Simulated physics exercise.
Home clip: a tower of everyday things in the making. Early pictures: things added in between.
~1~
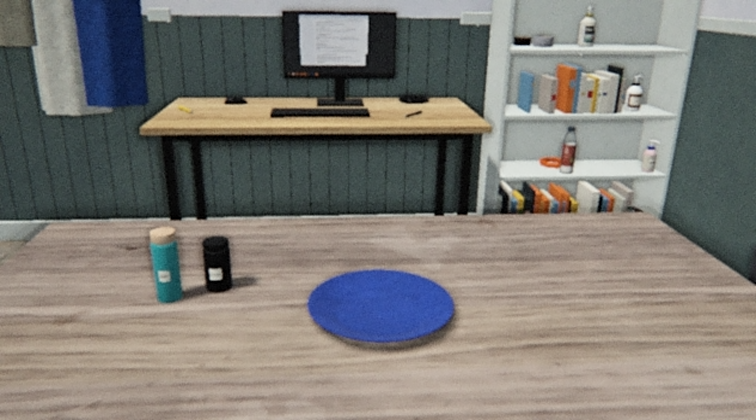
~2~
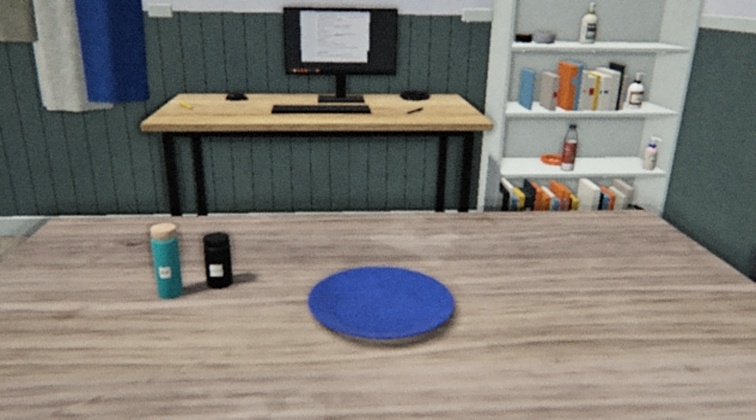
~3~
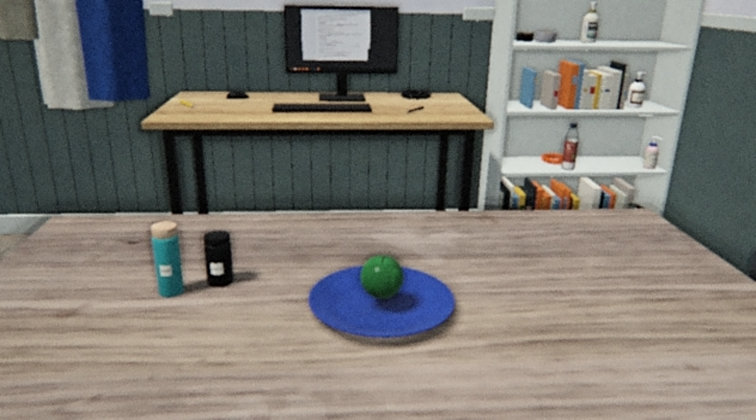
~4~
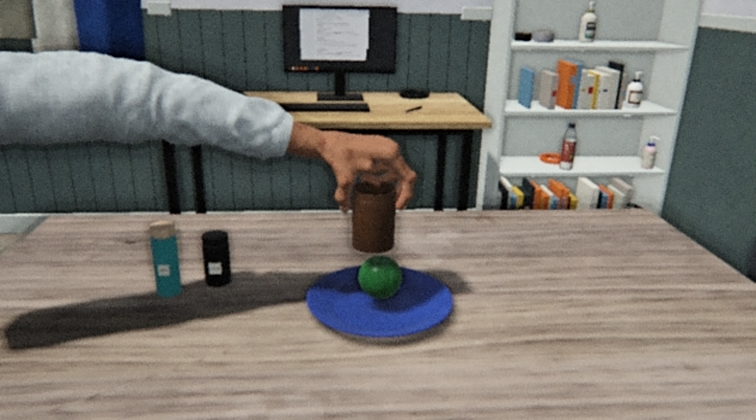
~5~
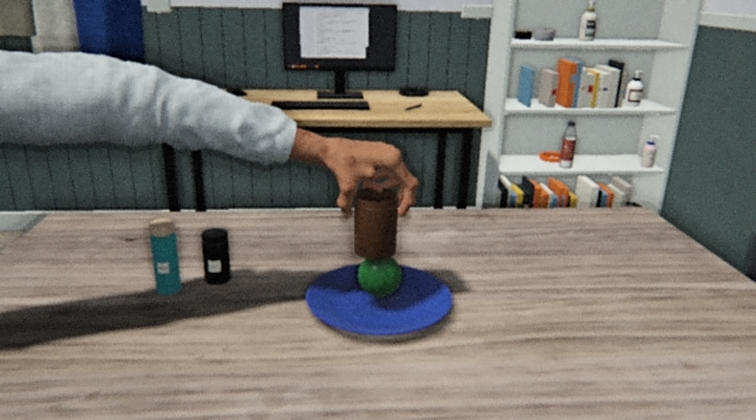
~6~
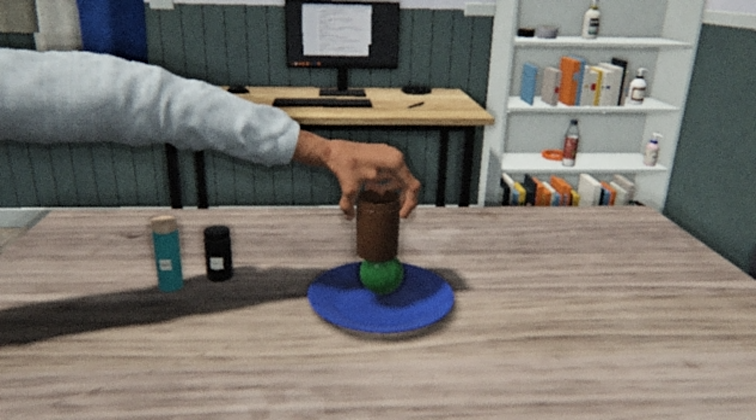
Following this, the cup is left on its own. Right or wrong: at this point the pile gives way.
Right, it gives way.
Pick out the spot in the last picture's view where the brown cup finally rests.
It ends near (222, 281).
Then, 0.40 s on from there, brown cup now fallen.
Then, 0.50 s on from there, things are still on the move.
Then, 0.70 s on from there, as before.
Then, 1.60 s on from there, nothing new.
In the end, fallen, brown cup; the other 4 unmoved. At the end, from the last picture's camera, brown cup near (222, 282). The pile comes apart.
